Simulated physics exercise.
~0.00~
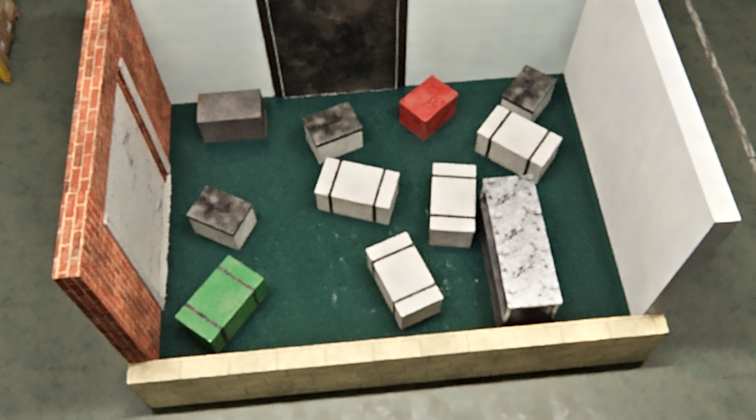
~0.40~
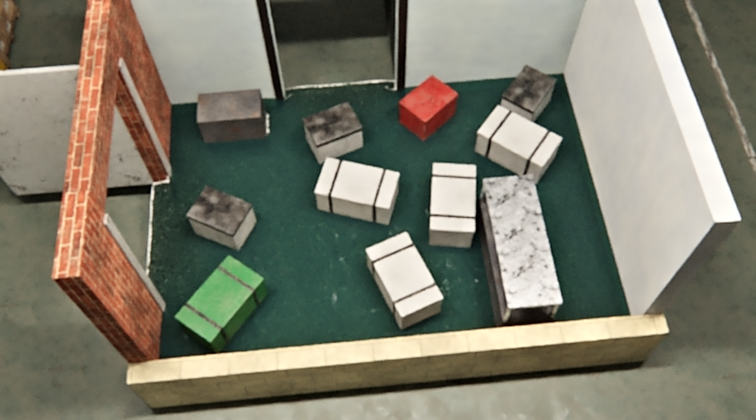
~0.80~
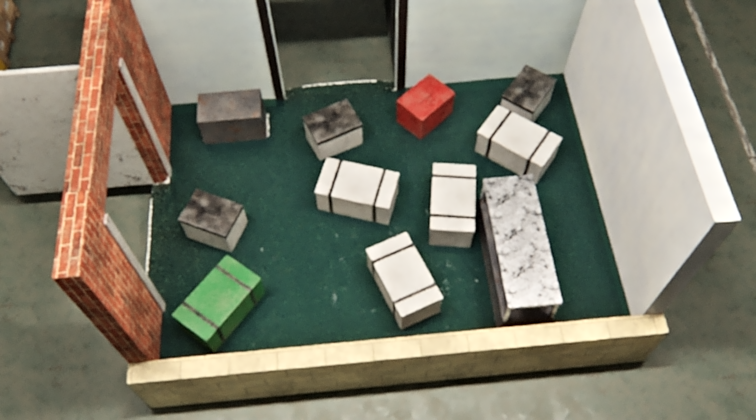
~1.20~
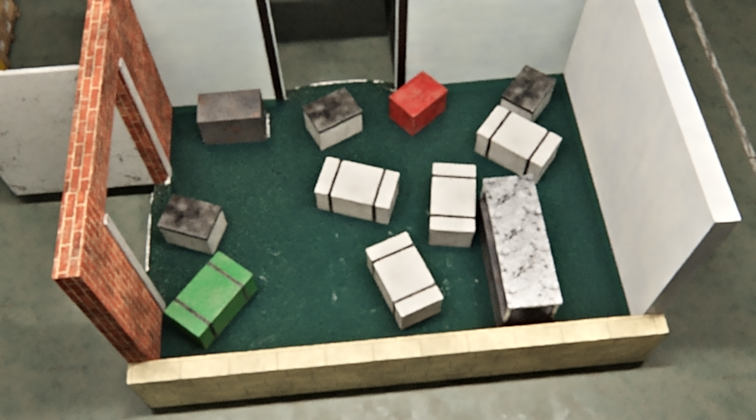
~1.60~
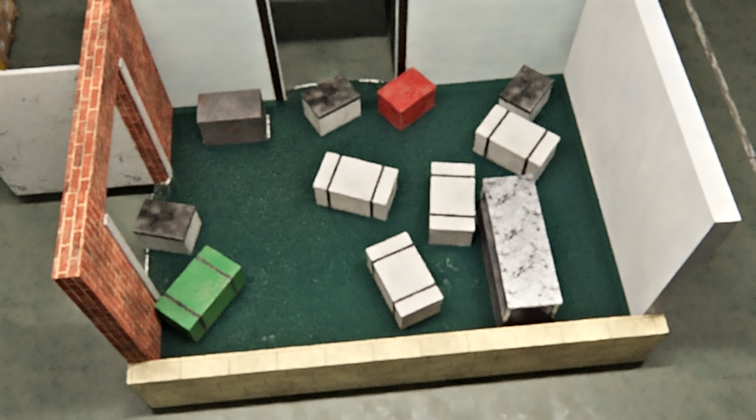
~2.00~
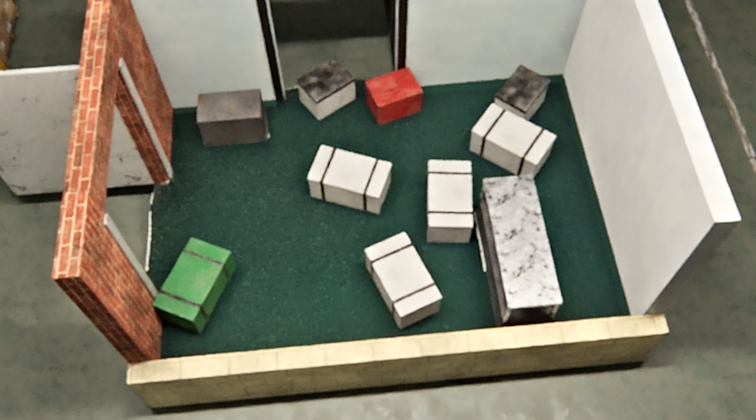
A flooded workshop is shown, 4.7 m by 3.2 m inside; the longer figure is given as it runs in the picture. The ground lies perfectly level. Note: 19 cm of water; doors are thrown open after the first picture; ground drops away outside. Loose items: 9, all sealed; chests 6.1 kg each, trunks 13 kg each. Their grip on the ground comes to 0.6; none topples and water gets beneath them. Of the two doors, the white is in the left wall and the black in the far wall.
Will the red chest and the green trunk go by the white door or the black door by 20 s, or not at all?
As for the red chest, it's black doorway, and for the green trunk, it's white door.
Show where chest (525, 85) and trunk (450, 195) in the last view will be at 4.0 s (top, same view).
First one near (497, 85), second near (406, 181).
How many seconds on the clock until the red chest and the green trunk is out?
About 3.0 and 3.5 seconds.
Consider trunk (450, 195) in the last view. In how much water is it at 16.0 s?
Depth: Near 5 cm.
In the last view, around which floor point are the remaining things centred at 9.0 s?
I'd say about (283, 206) in the last view.
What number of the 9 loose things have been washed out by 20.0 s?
My tally comes to 7.
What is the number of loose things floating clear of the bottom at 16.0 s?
Tally: 1 of them.
After 4.0 s the red chest has gone out by the black door; the green trunk has gone out by the white door; 4 of 9 are out; 5 afloat.
After 9.0 s the red chest has gone out by the black door; the green trunk has gone out by the white door; 5 of 9 are out; 4 afloat.
After 16.0 s the red chest has gone out by the black door; the green trunk has gone out by the white door; 7 of 9 are out; 1 afloat.
After 20.0 s the red chest has gone out by the black door; the green trunk has gone out by the white door; 7 of 9 are out; 1 afloat.
